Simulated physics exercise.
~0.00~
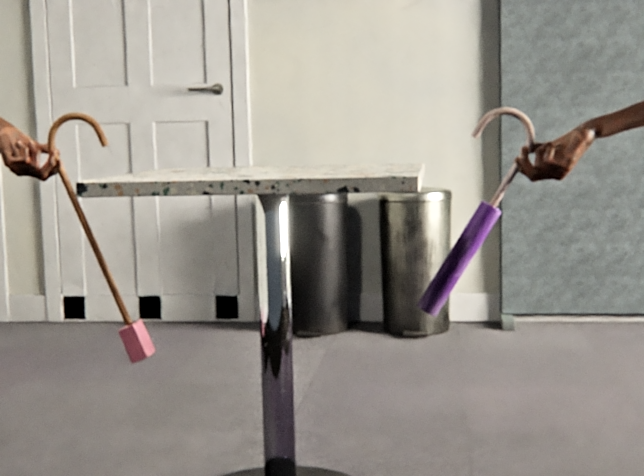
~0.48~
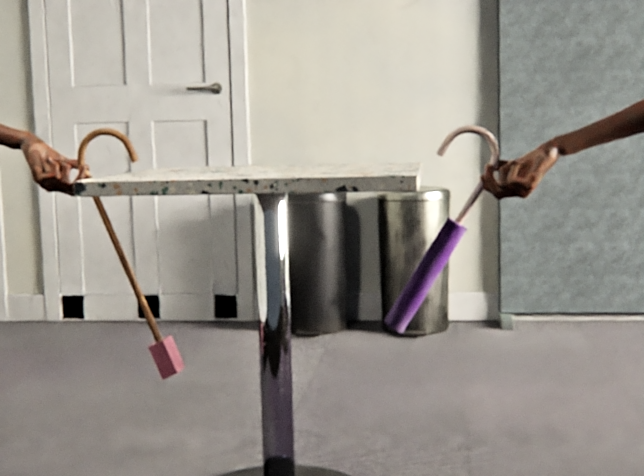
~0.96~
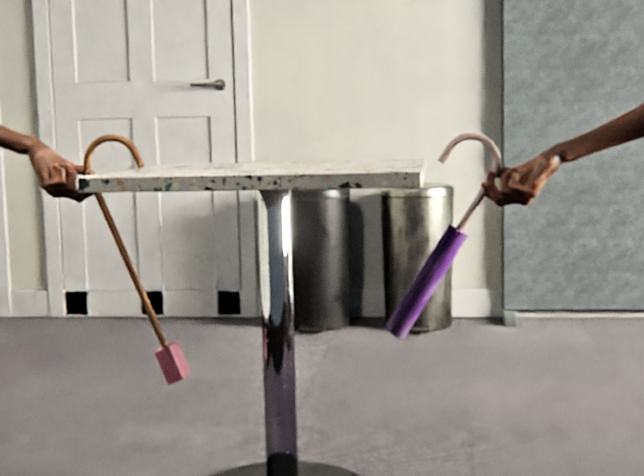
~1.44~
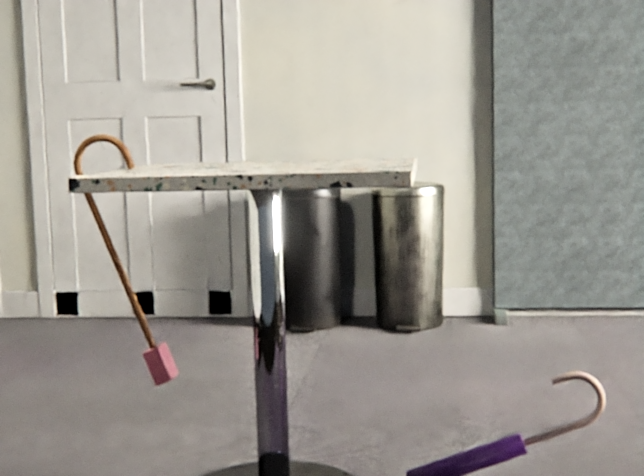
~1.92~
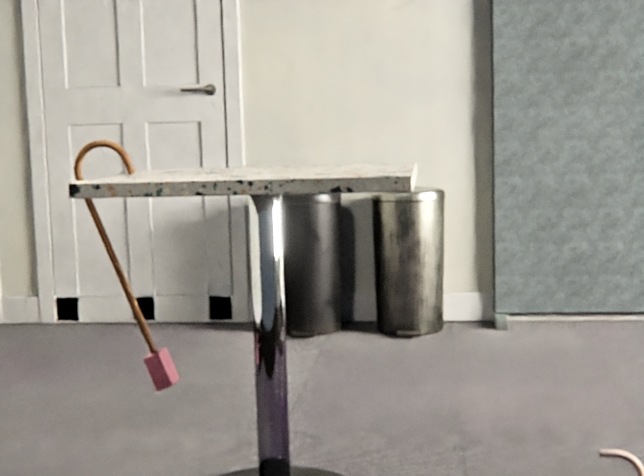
A purple umbrella drops to the floor after hands let go, while a pink-ended stick stays hooked.
